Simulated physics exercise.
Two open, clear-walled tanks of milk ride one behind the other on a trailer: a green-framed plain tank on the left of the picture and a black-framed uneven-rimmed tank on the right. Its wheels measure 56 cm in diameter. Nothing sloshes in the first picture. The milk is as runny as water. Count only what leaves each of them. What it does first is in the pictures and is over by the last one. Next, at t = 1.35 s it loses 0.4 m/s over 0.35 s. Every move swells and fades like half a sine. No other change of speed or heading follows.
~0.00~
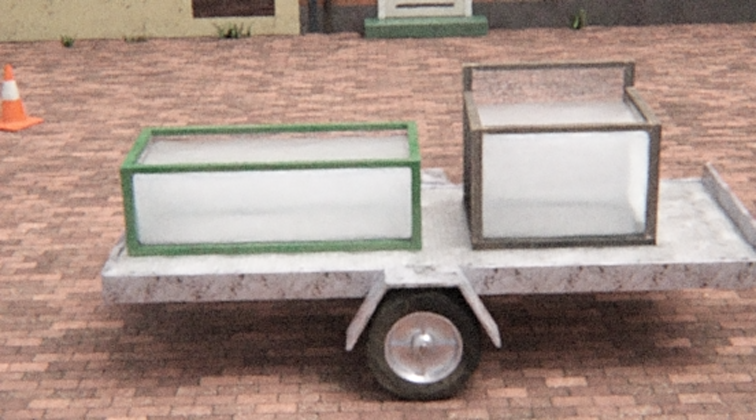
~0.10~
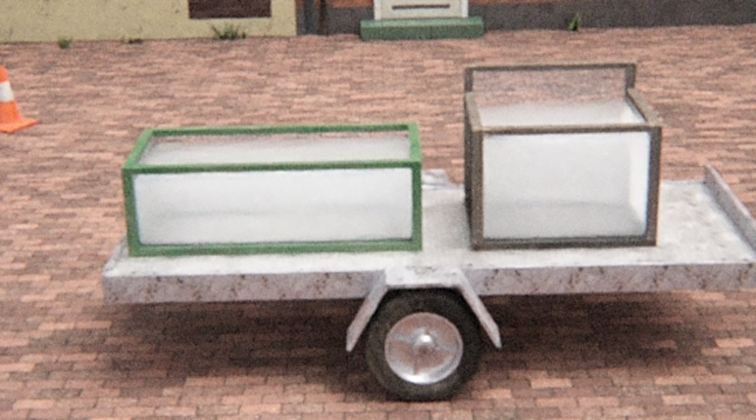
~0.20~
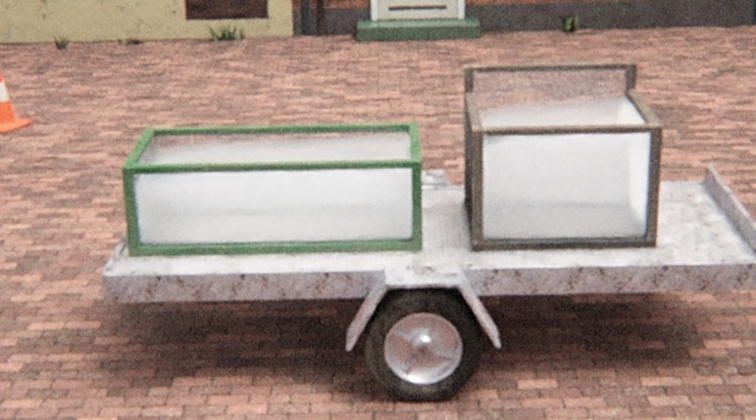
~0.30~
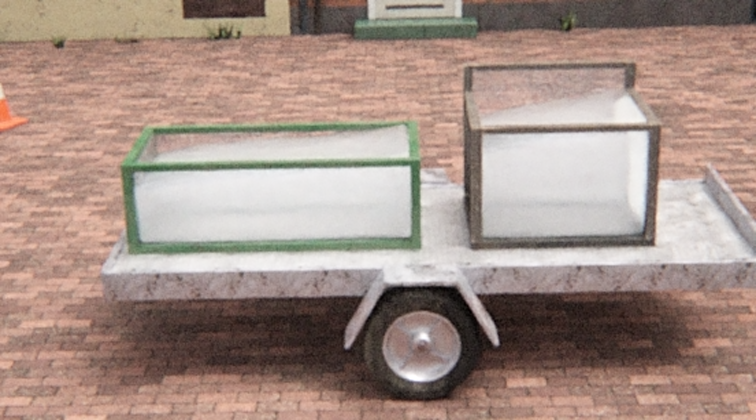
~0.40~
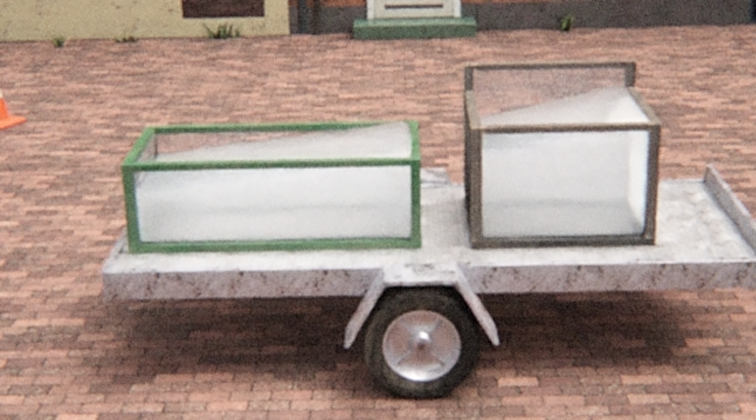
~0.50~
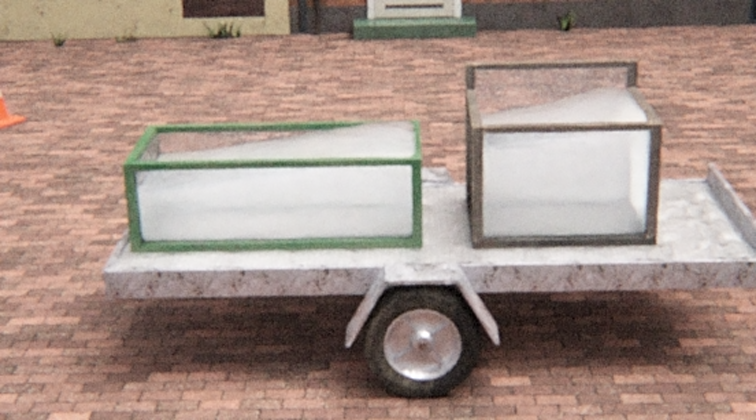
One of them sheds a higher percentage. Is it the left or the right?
It is worse for the left tank.
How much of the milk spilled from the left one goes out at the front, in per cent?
Some 40 per cent of it.
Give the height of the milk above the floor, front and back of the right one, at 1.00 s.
About 46 cm in front and 58 cm behind.
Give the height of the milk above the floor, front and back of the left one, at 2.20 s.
Front 42 cm, back 26 cm.
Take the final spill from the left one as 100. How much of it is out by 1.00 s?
About 10 per cent.
By 1.00 s the left one has lost nothing (front 34 cm, back 36 cm); the right one has lost nothing (front 46 cm, back 58 cm).
By 1.60 s the left one has lost 1 per cent, over the front (front 34 cm, back 34 cm); the right one has lost nothing (front 59 cm, back 43 cm).
By 2.20 s the left one has lost 2 per cent, over the front, a little elsewhere (front 43 cm, back 27 cm); the right one has lost 1 per cent, over the front (front 45 cm, back 59 cm).
By 4.68 s the left one has lost 7 per cent, over the front and the back, a little elsewhere; the right one has lost 1 per cent, over the front.
